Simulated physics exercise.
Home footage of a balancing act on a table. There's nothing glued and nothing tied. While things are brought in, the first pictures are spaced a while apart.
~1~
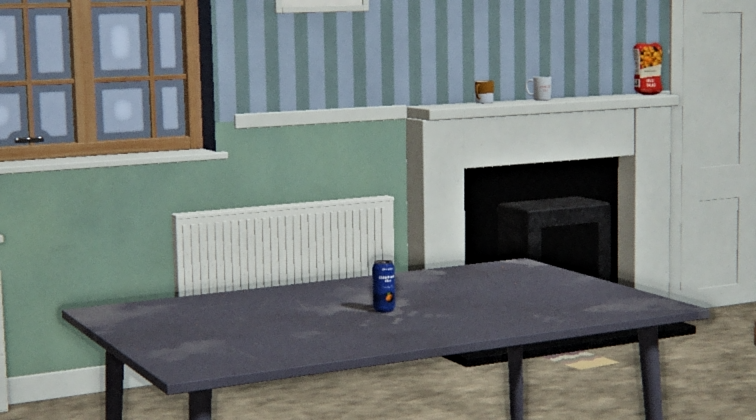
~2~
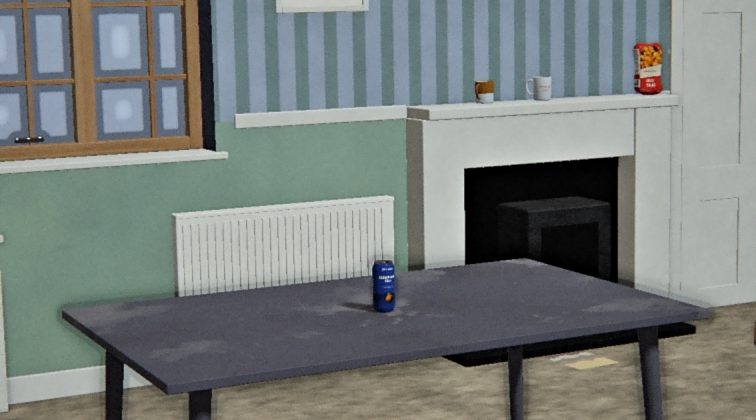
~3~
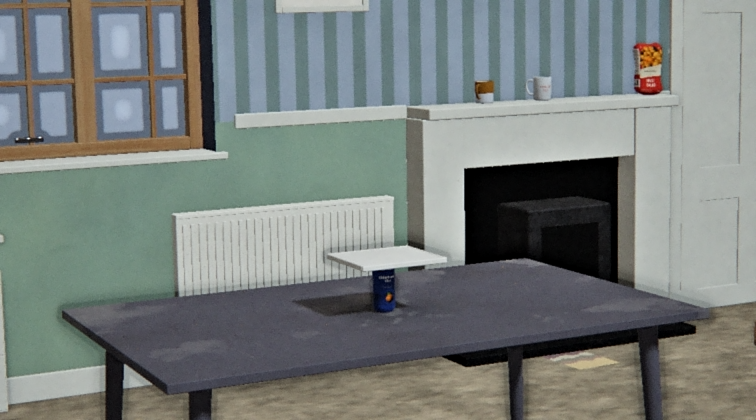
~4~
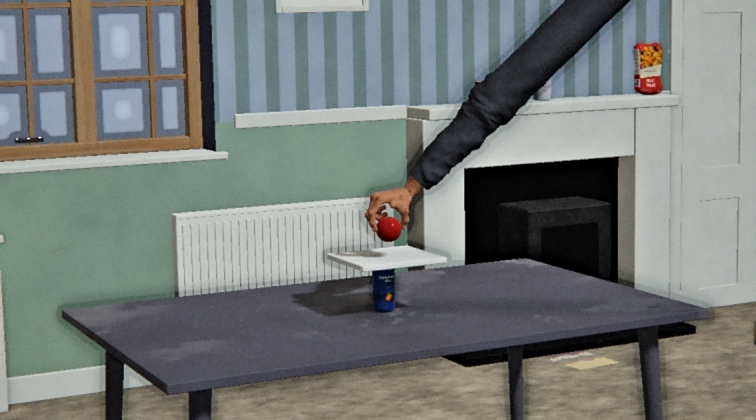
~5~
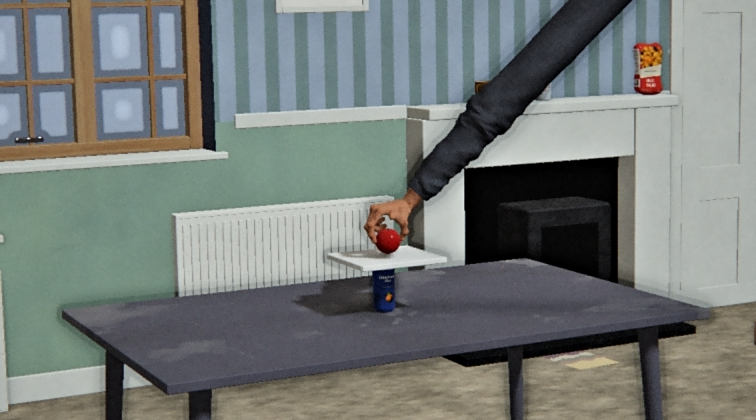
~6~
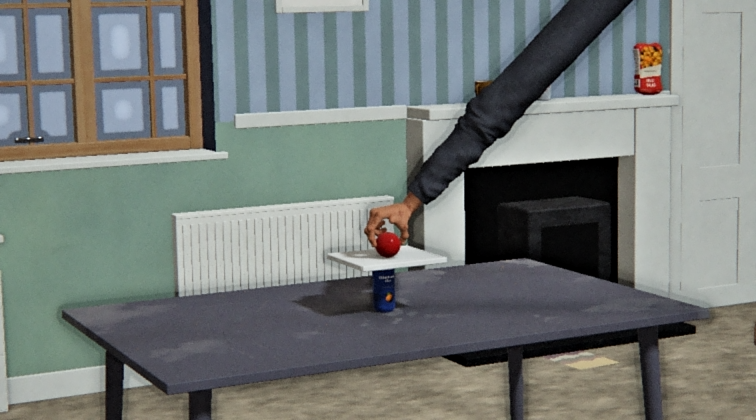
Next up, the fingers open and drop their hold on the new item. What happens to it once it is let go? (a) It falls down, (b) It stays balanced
b.
Then, 0.20 s past the last view, nothing moves.
Then, 0.50 s past the last view, red tomato resting near (388, 245).
Finally, all 3 still in place. Final places as the last picture's camera would see them, red tomato near (388, 245). The stack keeps its balance.
